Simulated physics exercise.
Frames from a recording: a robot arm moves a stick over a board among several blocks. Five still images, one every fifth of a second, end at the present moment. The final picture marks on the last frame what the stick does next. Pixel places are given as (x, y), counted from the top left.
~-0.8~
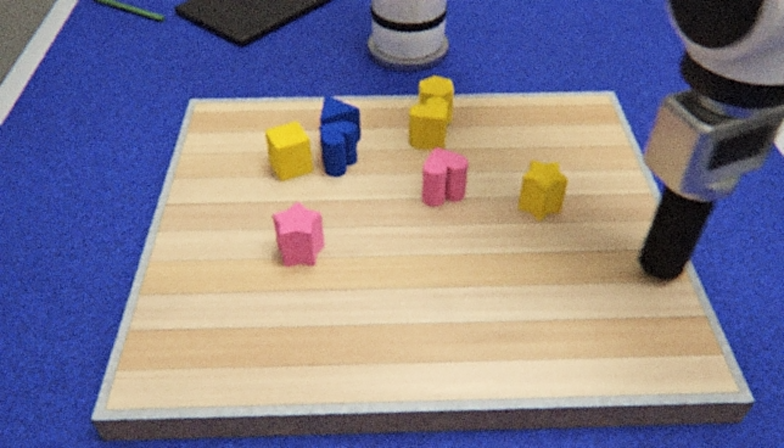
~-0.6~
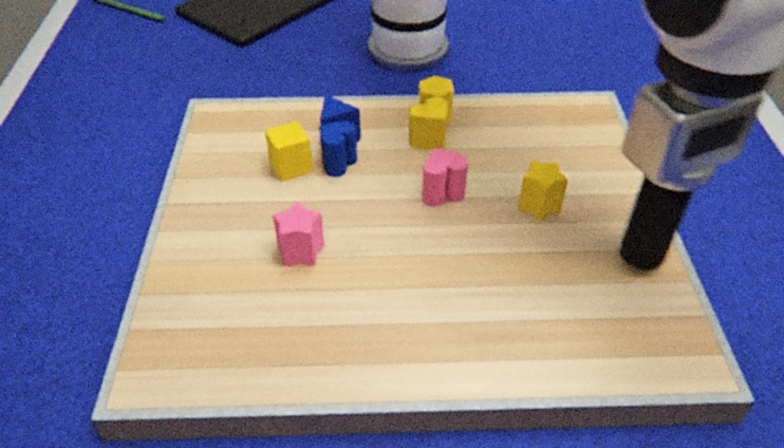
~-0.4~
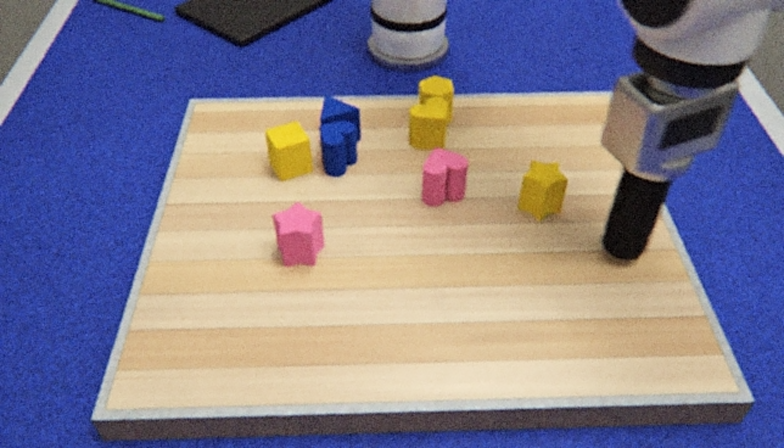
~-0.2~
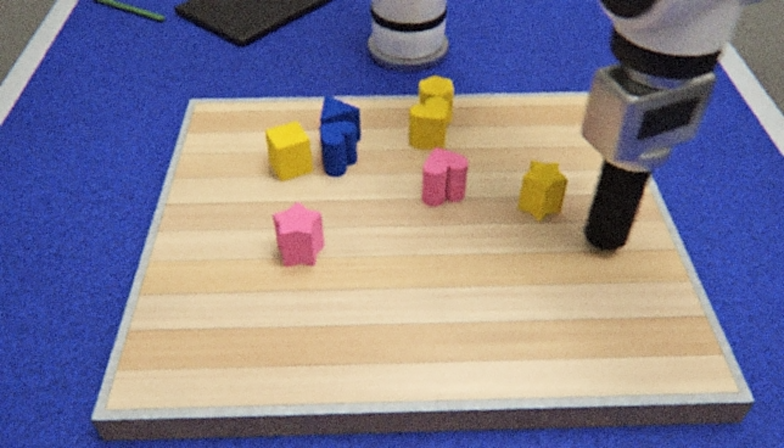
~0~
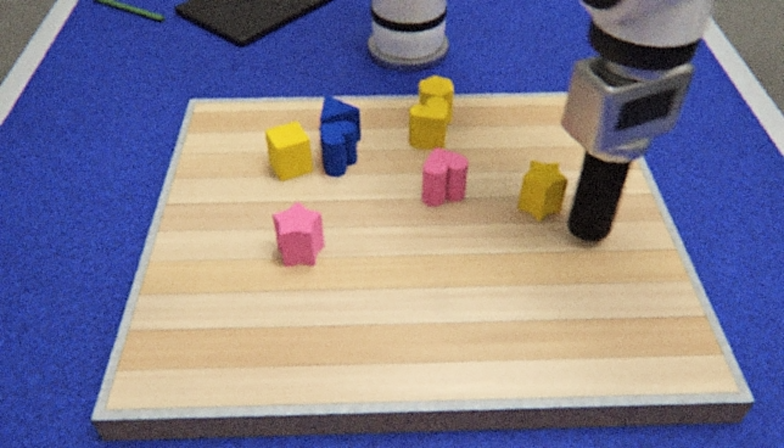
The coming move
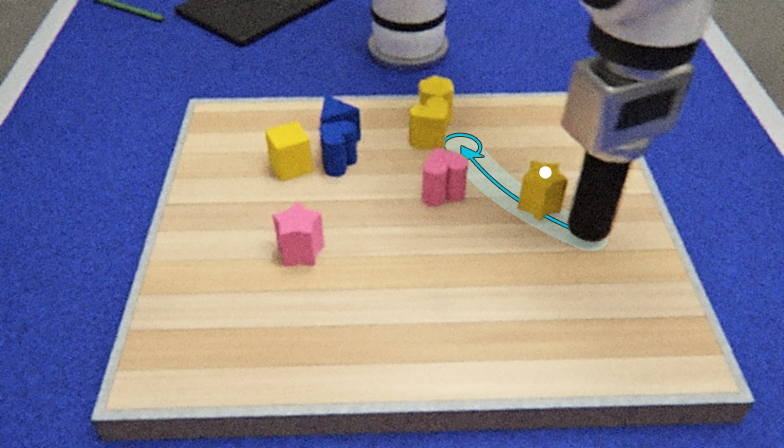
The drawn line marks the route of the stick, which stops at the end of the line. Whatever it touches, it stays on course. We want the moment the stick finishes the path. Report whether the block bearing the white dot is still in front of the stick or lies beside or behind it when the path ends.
It rides in front to the end.
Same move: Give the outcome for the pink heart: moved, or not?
It keeps its position.
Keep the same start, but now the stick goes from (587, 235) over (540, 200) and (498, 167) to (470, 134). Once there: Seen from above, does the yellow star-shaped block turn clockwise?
No, it doesn't check out.
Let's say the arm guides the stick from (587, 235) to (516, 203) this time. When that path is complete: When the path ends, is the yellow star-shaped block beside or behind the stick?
I expect not.
Drawn move, from (587, 235) via (510, 194), ending at (462, 146); the dot is on the yellow star-shaped block.
What follows on the original path. One third of the way, stick (533, 201); yellow star-shaped block (516, 154).
Two thirds of the way, stick (491, 170); yellow star-shaped block (478, 125).
At the end, stick (462, 139); yellow heart (419, 104); yellow hexagon (432, 80), turned 20° anticlockwise; pink heart still; yellow star-shaped block (454, 95), turned 15° clockwise.
